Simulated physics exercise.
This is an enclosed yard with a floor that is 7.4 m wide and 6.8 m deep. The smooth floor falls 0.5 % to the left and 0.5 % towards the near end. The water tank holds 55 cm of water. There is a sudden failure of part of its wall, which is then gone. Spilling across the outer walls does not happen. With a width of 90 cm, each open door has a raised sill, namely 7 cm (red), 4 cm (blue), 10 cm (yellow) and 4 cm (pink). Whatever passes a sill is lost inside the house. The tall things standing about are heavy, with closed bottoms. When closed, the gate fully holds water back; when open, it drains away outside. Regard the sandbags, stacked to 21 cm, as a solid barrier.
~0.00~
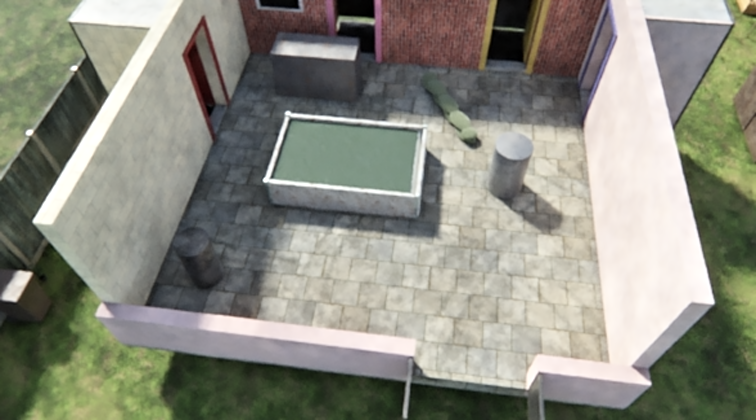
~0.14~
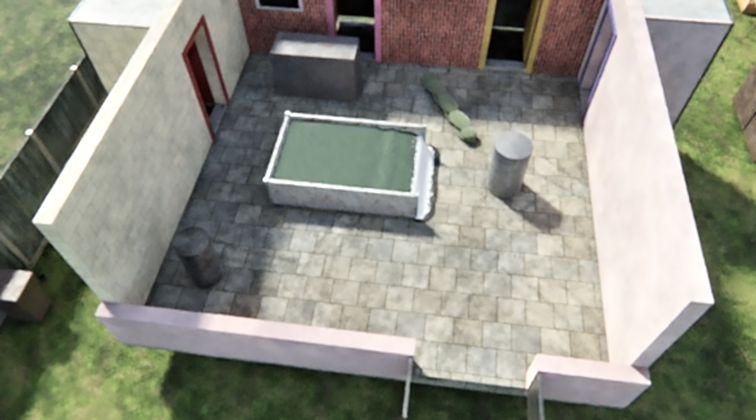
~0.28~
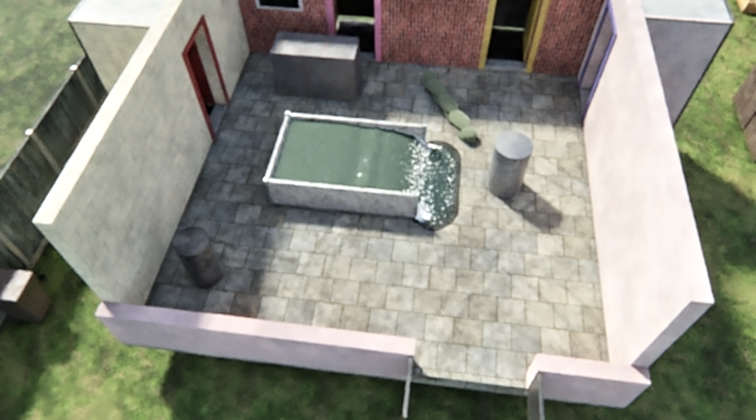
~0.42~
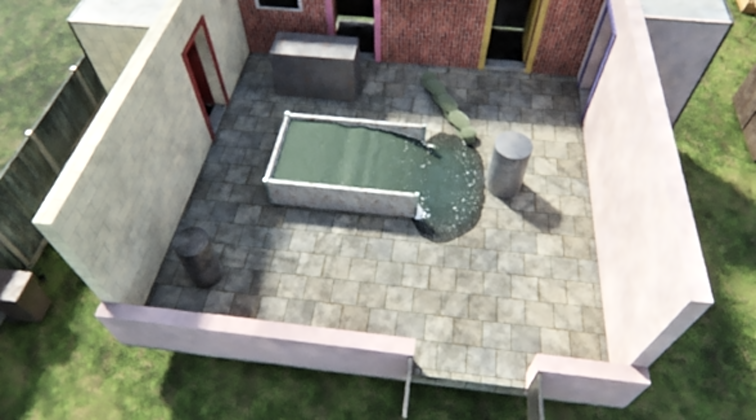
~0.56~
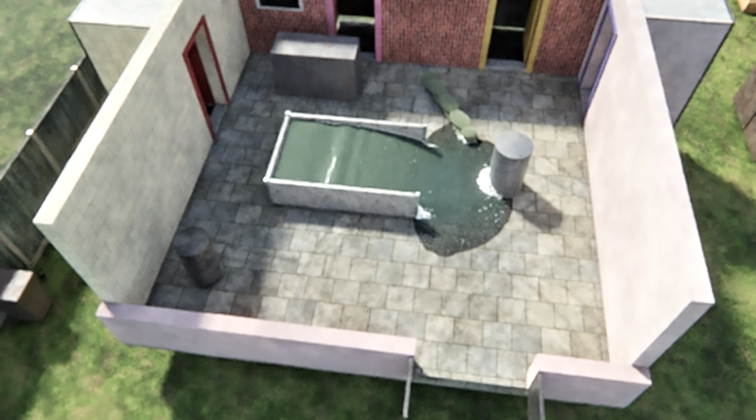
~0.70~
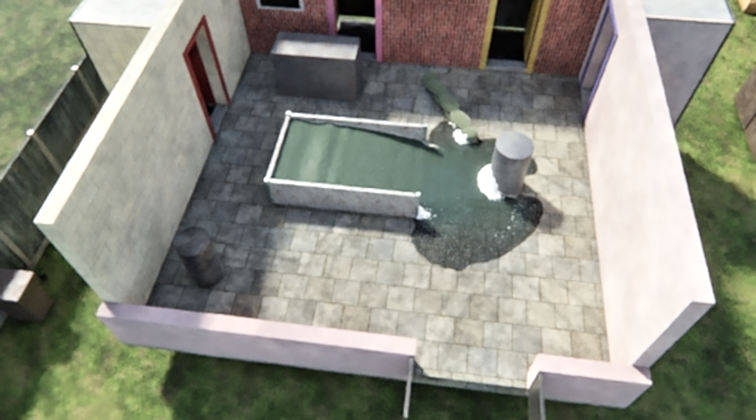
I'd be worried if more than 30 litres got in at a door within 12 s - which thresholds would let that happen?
Red door: Lags behind the figure. Blue door: Outstrips the figure. Yellow door: Lags behind the figure. Pink door: Lags behind the figure.
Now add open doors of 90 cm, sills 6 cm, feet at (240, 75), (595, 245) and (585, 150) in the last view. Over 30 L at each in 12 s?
Per doorway, in order: Insufficient / sufficient / sufficient.
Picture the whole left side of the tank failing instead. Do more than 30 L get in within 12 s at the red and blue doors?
Compared with that limit, red goes higher while blue falls short.
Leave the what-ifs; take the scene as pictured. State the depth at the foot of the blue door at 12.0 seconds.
The mean depth is around 5.0 cm.
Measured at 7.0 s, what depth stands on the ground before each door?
Depths: Red door 0 cm, blue door 8 cm, yellow door 6 cm, pink door 3 cm.
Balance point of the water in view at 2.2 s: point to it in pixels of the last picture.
I'd put it close to (438, 187).
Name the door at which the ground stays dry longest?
The red one.
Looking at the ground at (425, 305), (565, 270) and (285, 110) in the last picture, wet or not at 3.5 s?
Well, the first is untouched by it, the next drenched, the last untouched by it.
After 1.4 s water covers 20 % of the floor and is deepest (34 cm) near (484, 189); red door not reached, blue door not reached, yellow door not reached, pink door not reached.
After 2.2 s water covers 35 % of the floor and is deepest (32 cm) near (484, 189); red door not reached, blue door 10 cm at the sill, 2 L in, yellow door not reached, pink door not reached.
After 3.5 s water covers 40 % of the floor and is deepest (28 cm) near (587, 368); red door not reached, blue door 13 cm at the sill, 31 L in, yellow door 12 cm at the sill, 0 L in, pink door not reached.
After 7.0 s water covers 70 % of the floor and is deepest (13 cm) near (446, 72); red door not reached, blue door 8 cm at the sill, 118 L in, yellow door 6 cm at the sill, 2 L in, pink door 3 cm at the sill, 1 L in.
After 12.0 s water covers 90 % of the floor and is deepest (8 cm) near (193, 192); red door 3 cm at the sill, 0 L in, blue door 5 cm at the sill, 138 L in, yellow door 5 cm at the sill, 2 L in, pink door 3 cm at the sill, 2 L in.
